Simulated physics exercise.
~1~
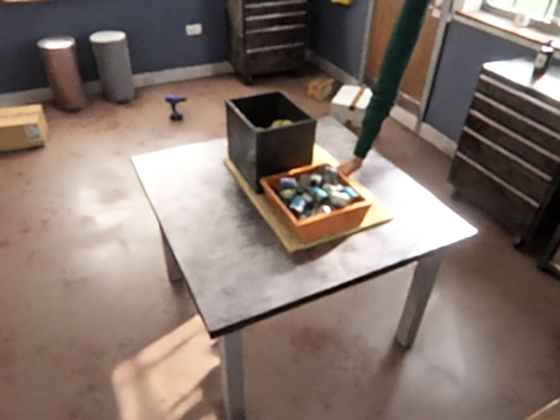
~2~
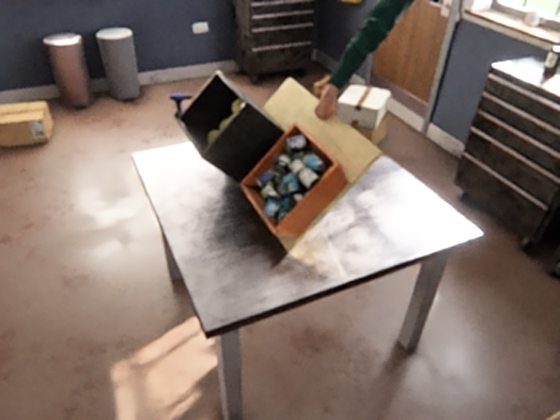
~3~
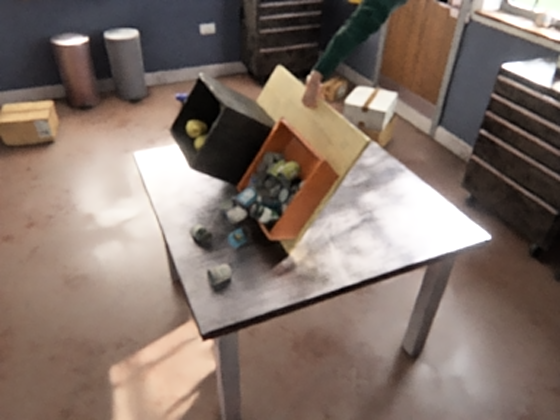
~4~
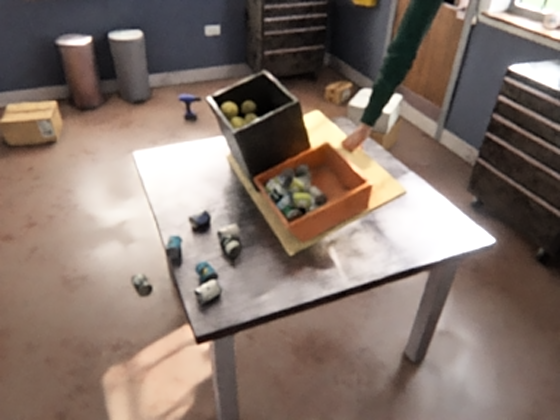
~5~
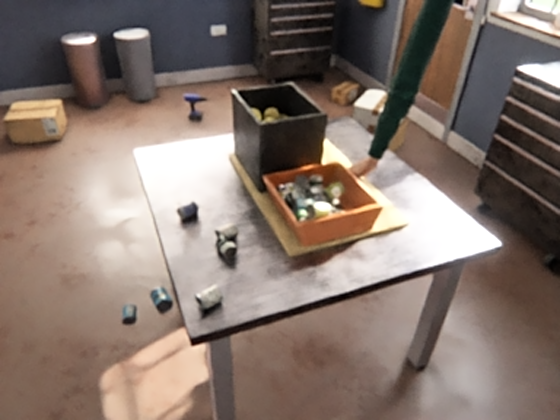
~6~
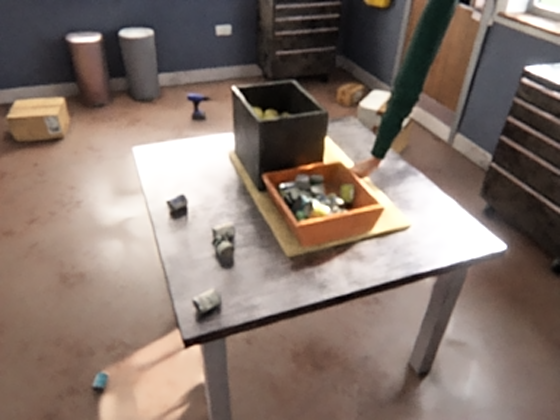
A hand tipped up a board holding a black crate of yellow apples and an orange crate of small tins, then lowered it flat; several tins spilled across the table, some dropping to the floor, while most tins and the apples stayed in.
